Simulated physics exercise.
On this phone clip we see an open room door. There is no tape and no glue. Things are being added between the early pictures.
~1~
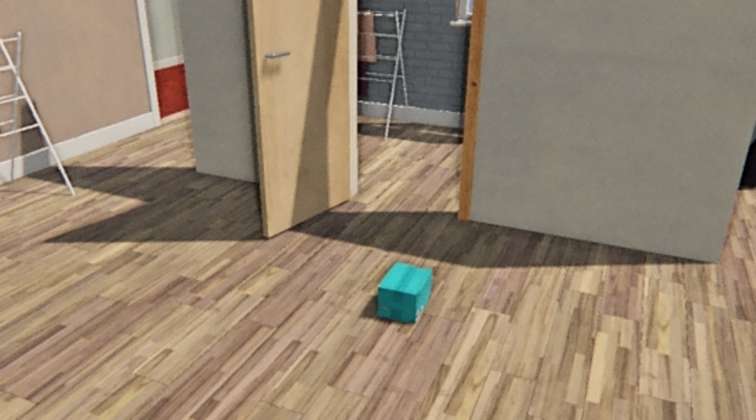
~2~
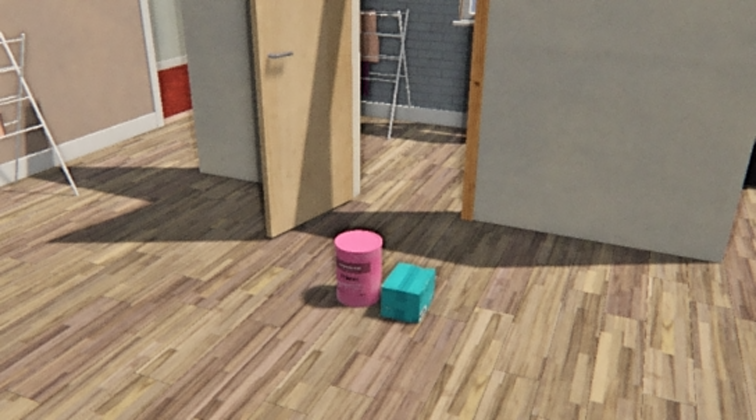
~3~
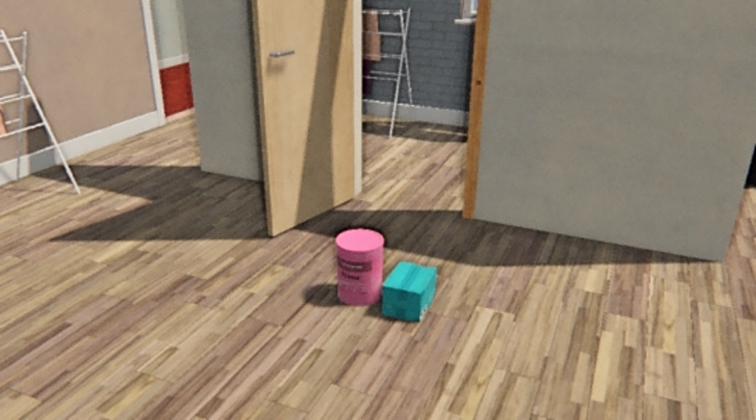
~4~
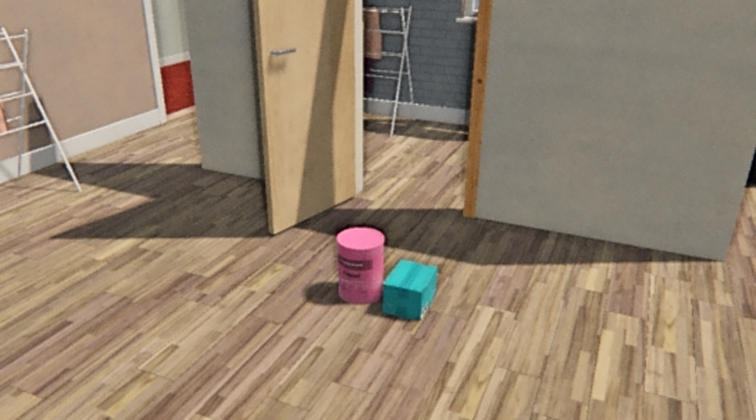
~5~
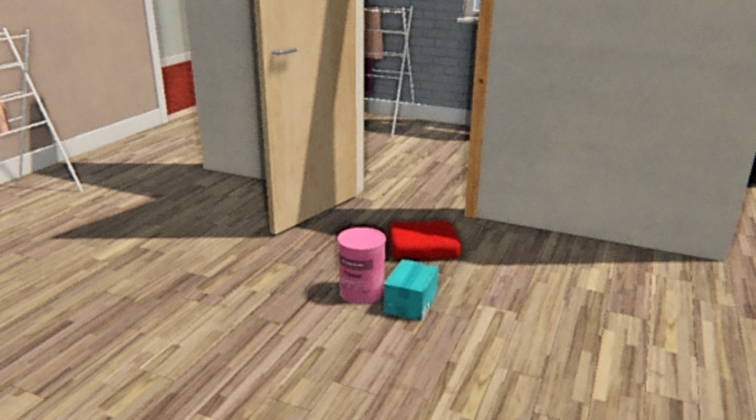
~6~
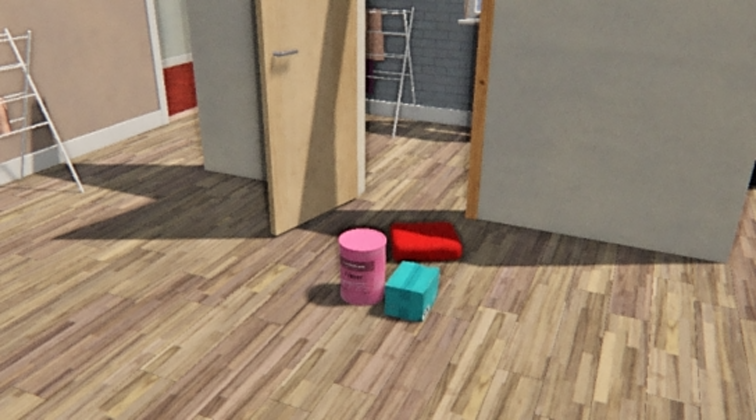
A pink pail appeared just left of a small turquoise box on the wooden floor, and then a red cushion showed up behind them, while the wide-open door stayed still.
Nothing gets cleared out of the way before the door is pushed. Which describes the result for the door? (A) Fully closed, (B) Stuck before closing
Option A: Fully closed.
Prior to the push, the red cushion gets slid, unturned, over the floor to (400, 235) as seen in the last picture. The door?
It then hits an obstruction.
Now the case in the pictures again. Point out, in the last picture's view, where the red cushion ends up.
Close to (474, 240) in the last picture.
Then, 0.80 s later than the last frame, open by 73°.
Then, 1.30 s later than the last frame, open by 41°; red cushion moved a little near (445, 241).
Then, 1.60 s later than the last frame, open by 23°; red cushion moved about its own width near (470, 240).
When it is over, open by 0°; moved from the start, red cushion; the other 2 as before. End places, in pixels of the last picture, red cushion near (473, 240).
